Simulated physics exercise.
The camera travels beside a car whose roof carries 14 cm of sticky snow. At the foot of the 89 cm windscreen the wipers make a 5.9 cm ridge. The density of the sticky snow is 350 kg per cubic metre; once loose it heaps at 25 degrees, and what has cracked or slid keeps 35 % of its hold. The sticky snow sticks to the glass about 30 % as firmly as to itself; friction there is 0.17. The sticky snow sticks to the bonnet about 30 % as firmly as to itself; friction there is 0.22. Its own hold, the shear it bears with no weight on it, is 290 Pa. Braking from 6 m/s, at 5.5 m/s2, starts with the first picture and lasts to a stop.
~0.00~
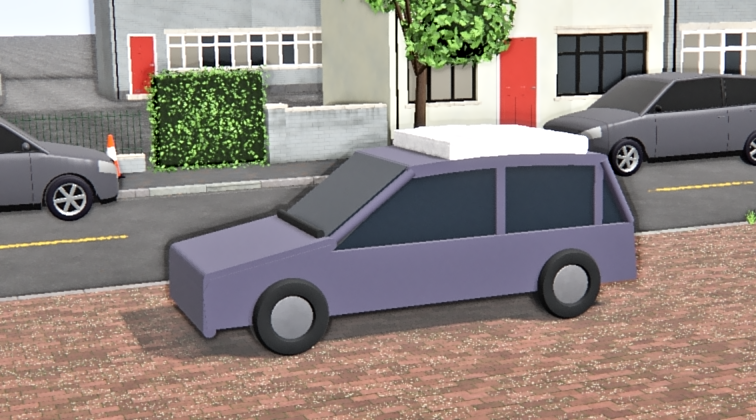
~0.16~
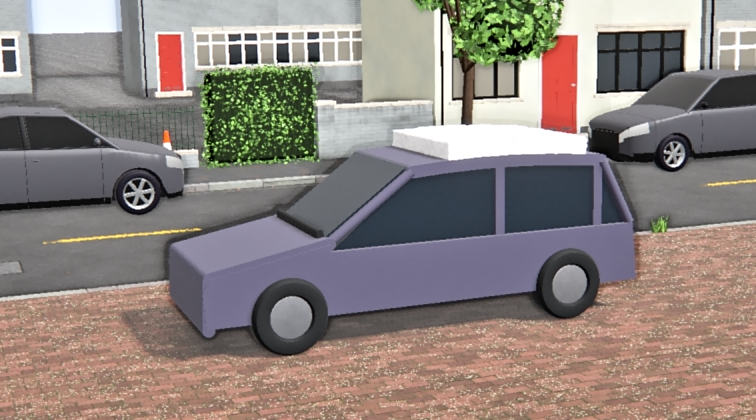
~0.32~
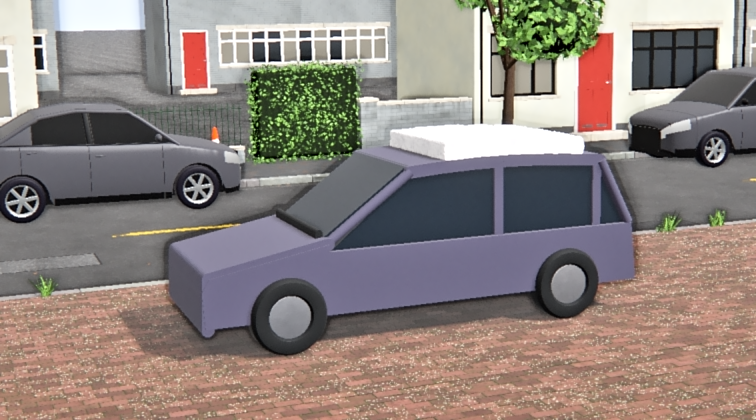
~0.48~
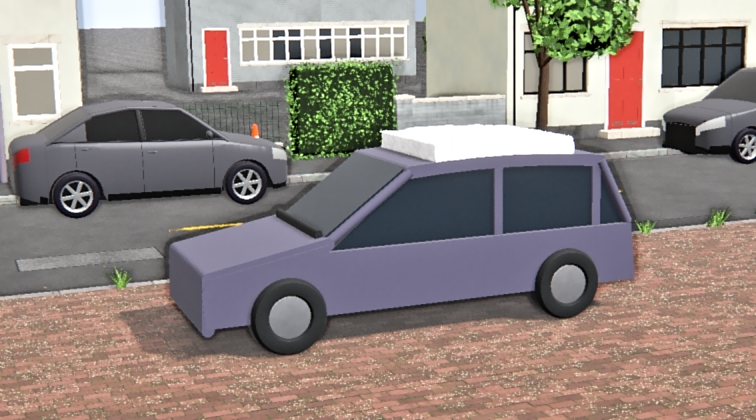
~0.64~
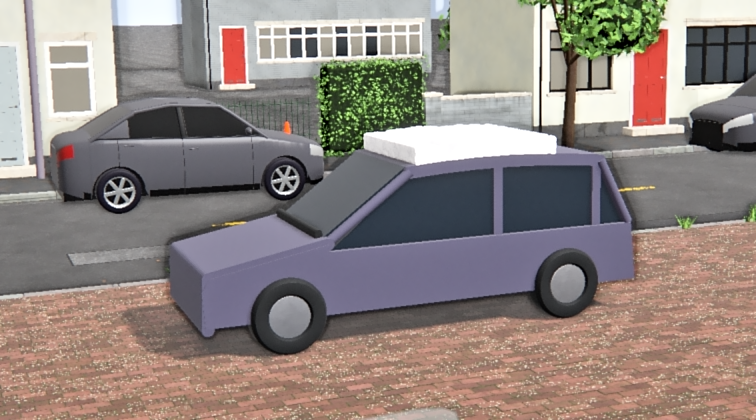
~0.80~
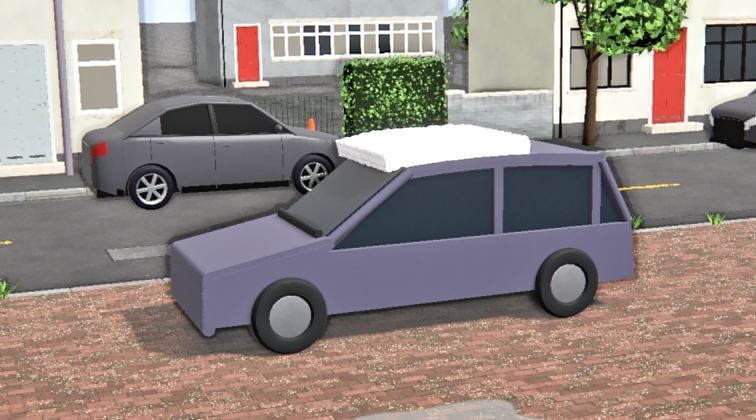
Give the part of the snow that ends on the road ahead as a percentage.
Close to 97 per cent.
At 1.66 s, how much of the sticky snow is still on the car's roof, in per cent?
Near 0 %.
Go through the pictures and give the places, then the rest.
Leading edge of the sticky snow at (450, 158), in the first picture.
Leading edge of the sticky snow at (449, 156), in the second picture.
Leading edge of the sticky snow at (445, 156), its middle shifted 2.2 cm, in the third picture.
Leading edge of the sticky snow at (435, 159), its middle shifted 11 cm, in the fourth picture.
Leading edge of the sticky snow at (416, 150), its middle shifted 28 cm, in the fifth picture.
Leading edge of the sticky snow at (385, 159), its middle shifted 54 cm, 15 % of it past the top of the windscreen, in one piece, in the sixth picture.
After 1.19 s, 4 % of the snow is on the roof, 54 % on the glass, 42 % on the bonnet and none has gone off the nose.
After 1.66 s, none of the snow is on the roof, none on the glass, 38 % on the bonnet and 62 % has gone off the nose.
After 2.13 s, none of the snow is on the roof, none on the glass, 3 % on the bonnet and 97 % has gone off the nose.
After 2.59 s, none of the snow is on the roof, none on the glass, 3 % on the bonnet and 97 % has gone off the nose.
After 2.69 s, at the end, none of the snow is on the roof, none on the glass, 3 % on the bonnet and 97 % has gone off the nose.
